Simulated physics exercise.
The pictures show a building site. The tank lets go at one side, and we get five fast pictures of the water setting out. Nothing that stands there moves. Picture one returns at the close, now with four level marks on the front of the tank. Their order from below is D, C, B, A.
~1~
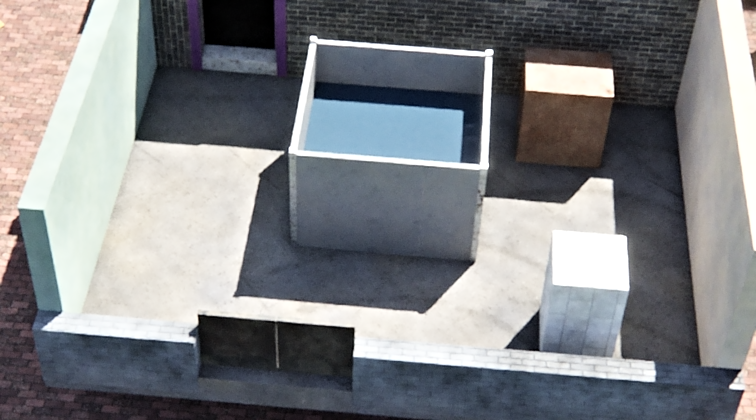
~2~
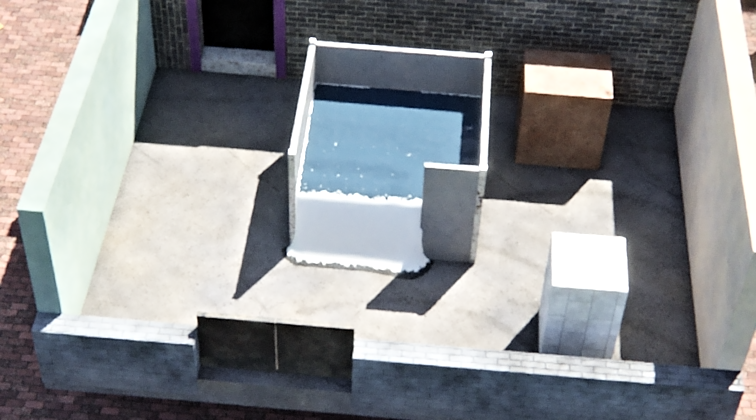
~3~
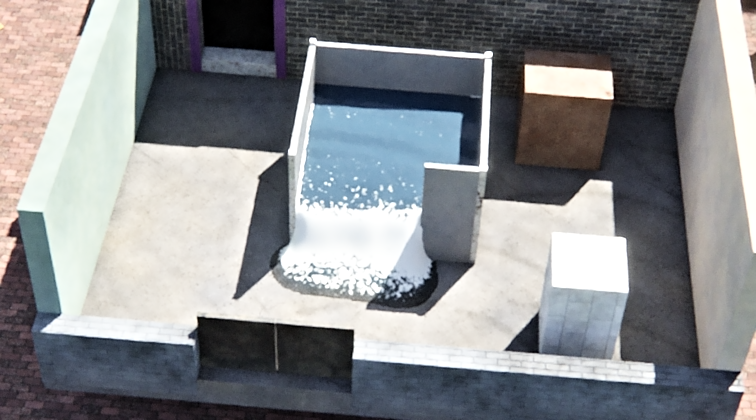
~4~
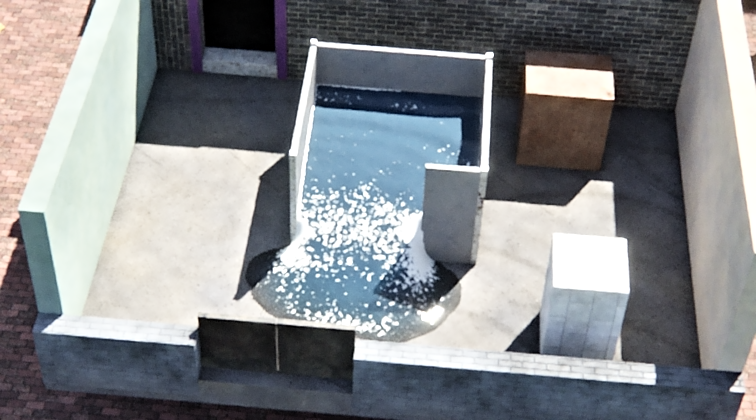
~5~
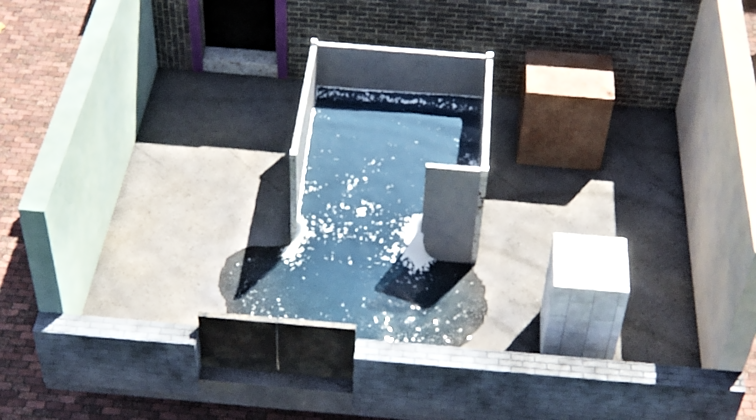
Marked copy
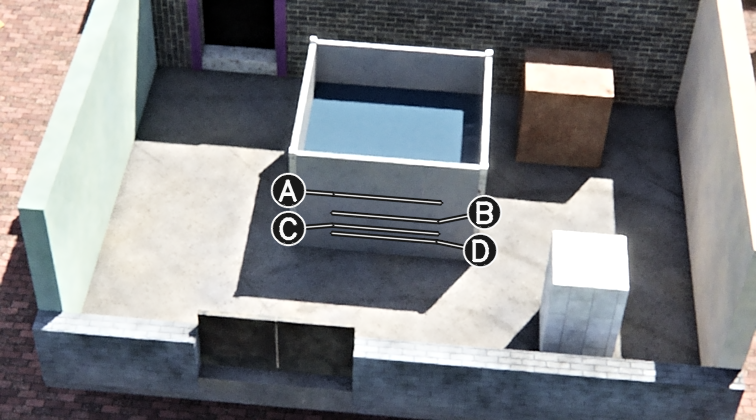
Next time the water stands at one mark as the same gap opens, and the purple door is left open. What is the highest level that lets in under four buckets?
A will do.
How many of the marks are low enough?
All of them.
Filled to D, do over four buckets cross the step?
No, not at all.
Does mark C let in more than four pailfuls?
No, that is safe.
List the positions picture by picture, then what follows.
The first frame shows water in the tank at rest, its middle at (393, 139); foot of the purple doorway at (240, 72); shut gate at (277, 327).
In the second frame, 2 % of the ground under water, visible out to (422, 264).
In the third frame, 4 % of the ground under water, visible out to (420, 295).
In the fourth frame, 9 % of the ground under water, visible out to (267, 300).
In the fifth frame, 15 % of the ground under water, visible out to (230, 279).
In white, A at (386, 198); B at (385, 217); C at (385, 229); D at (384, 237); from the bottom up D, C, B, A.
With A, a splash gets over, under a bucket.
With B, nothing gets over.
With C, nothing gets over.
With D, nothing gets over.
